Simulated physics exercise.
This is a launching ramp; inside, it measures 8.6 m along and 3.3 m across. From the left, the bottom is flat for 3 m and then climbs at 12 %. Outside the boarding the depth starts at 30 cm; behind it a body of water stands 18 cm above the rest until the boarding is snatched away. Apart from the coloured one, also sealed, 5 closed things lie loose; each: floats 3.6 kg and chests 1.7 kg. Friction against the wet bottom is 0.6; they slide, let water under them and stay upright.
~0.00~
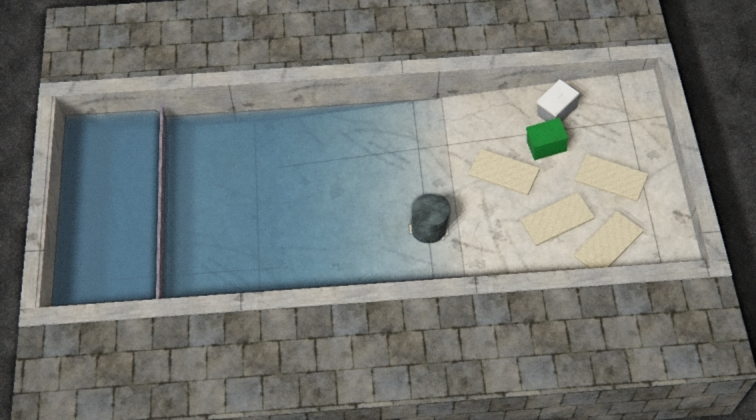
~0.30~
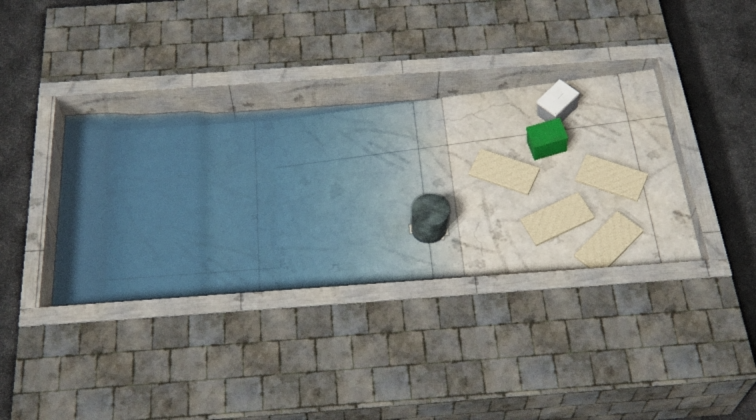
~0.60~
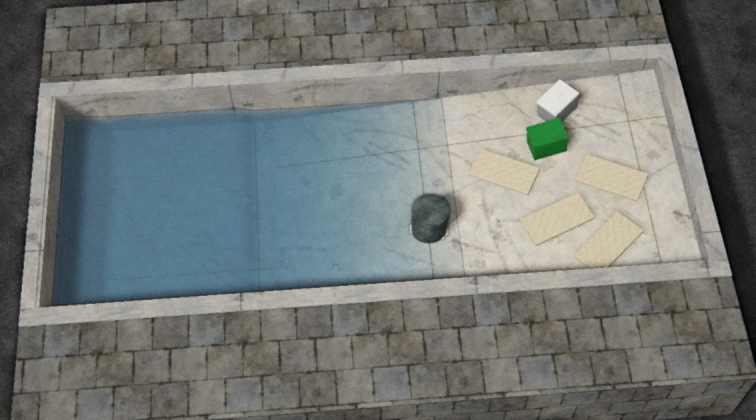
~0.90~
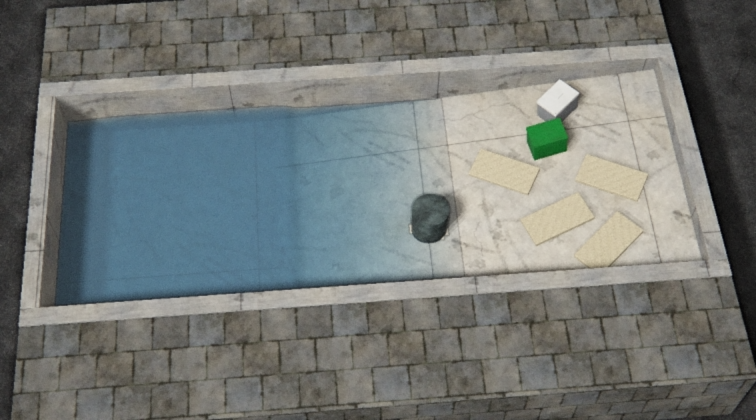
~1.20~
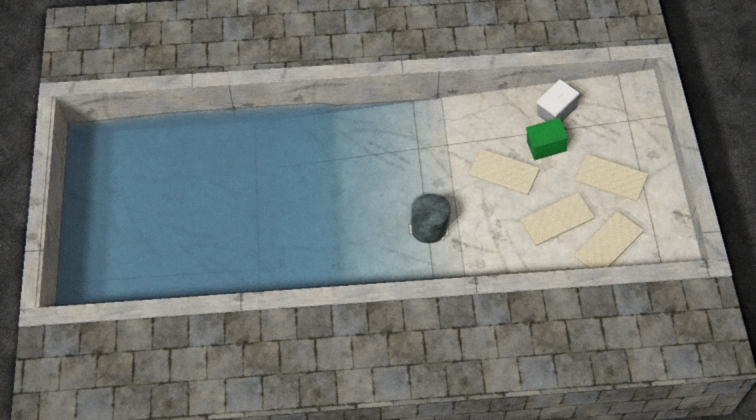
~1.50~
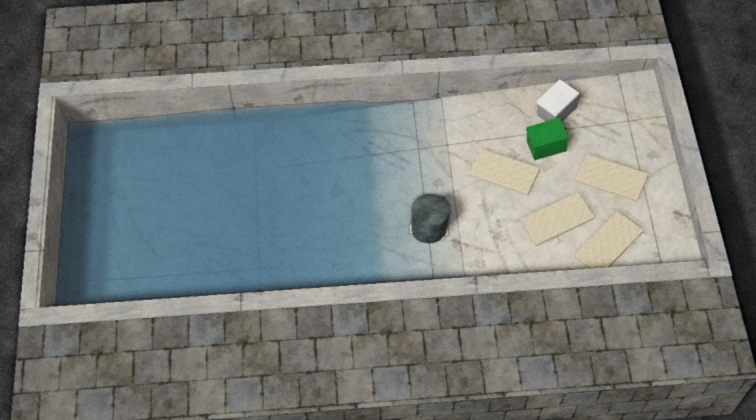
A thin upright board near the left end of a stone-walled basin disappears, and the blue water behind it surges rightward as a low swell, its darker front crossing toward the dark rock. The rock, green box, white box and four pale slabs on the dry slope stay put.
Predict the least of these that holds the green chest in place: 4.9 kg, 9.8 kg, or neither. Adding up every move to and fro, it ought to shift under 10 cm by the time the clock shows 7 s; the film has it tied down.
Big ballast alone gets it done.
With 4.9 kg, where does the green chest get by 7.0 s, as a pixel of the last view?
About pixel (375, 150).
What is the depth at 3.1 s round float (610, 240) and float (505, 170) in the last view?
I'd put it at 0 cm and 4 cm respectively.
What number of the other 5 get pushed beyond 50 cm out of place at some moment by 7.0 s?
I count 3 of them.
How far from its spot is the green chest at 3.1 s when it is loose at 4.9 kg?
Close to 0 centimetres.
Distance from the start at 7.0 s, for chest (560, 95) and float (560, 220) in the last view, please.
Shifts: 250 cm / 140 cm.
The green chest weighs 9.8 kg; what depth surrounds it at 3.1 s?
Depth: Approx. 1 cm.
After 2.1 s the green chest would be 0 cm from its start with 4.9 kg and 0 cm from its start with 9.8 kg; 0 cm of water round it then.
After 3.1 s the green chest would be 0 cm from its start with 4.9 kg and 0 cm from its start with 9.8 kg; 1 cm of water round it then.
After 4.9 s the green chest would be 14 cm from its start with 4.9 kg and 0 cm from its start with 9.8 kg; 2 cm of water round it then.
After 7.0 s the green chest would be 244 cm from its start with 4.9 kg and 0 cm from its start with 9.8 kg; 0 cm of water round it then.
